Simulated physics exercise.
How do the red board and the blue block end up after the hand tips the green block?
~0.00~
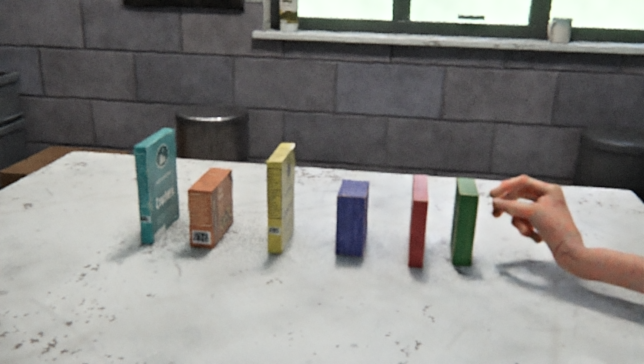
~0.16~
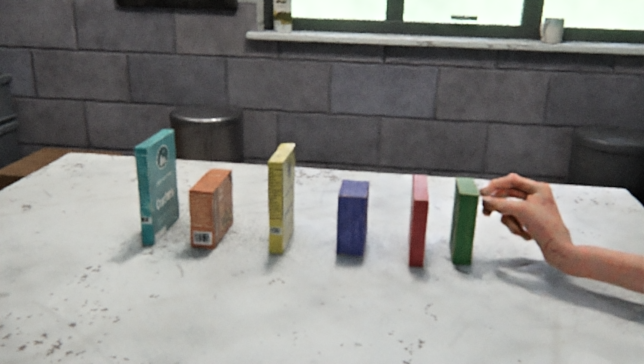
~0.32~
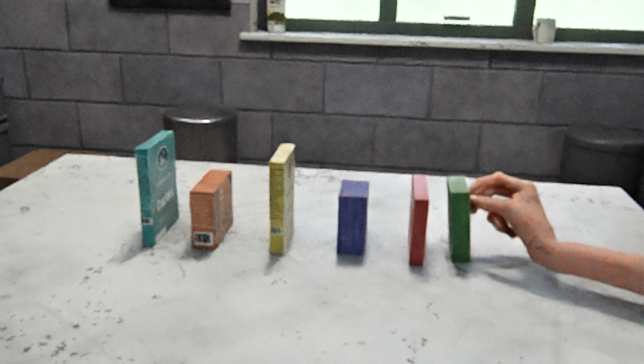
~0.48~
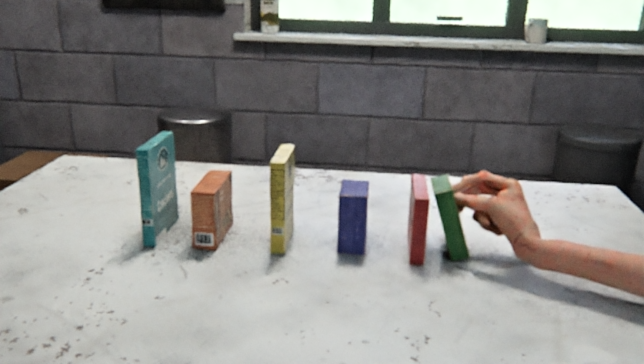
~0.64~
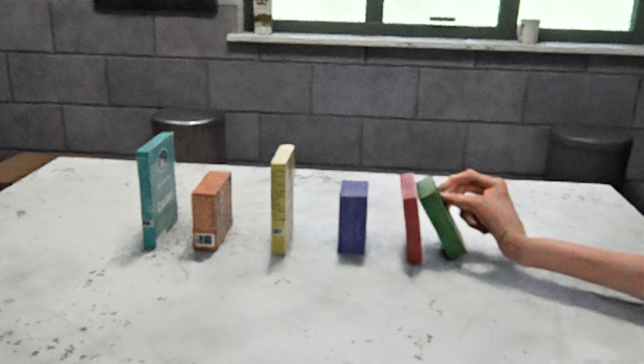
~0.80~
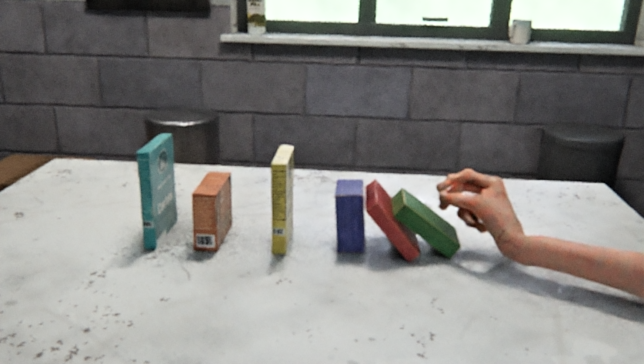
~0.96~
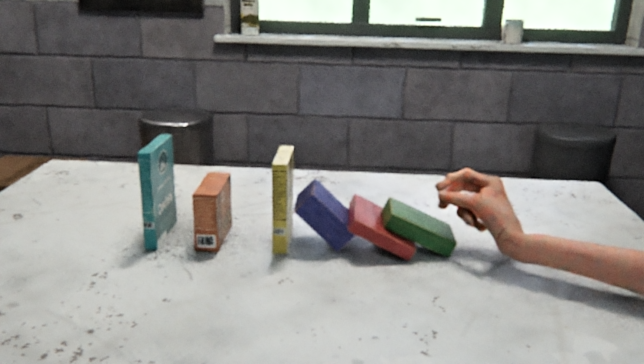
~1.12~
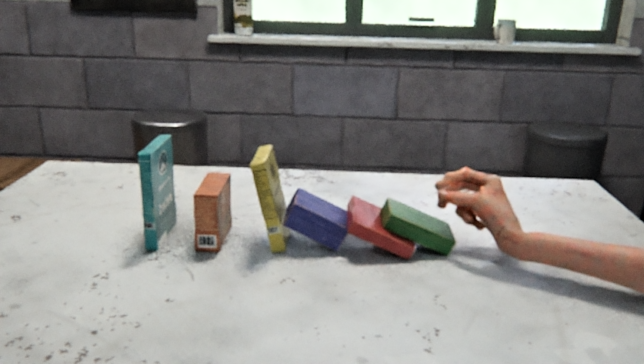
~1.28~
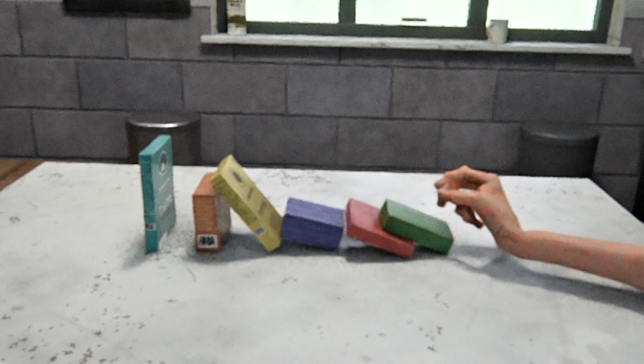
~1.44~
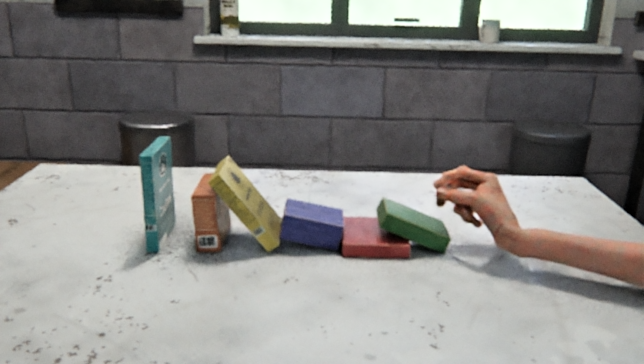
Both topple to the left and end up lying on the table, the red board between the blue and green blocks.
Green block tipping left under a hand's push, toppling the red and blue ones, the yellow packet ending leaning on the orange.
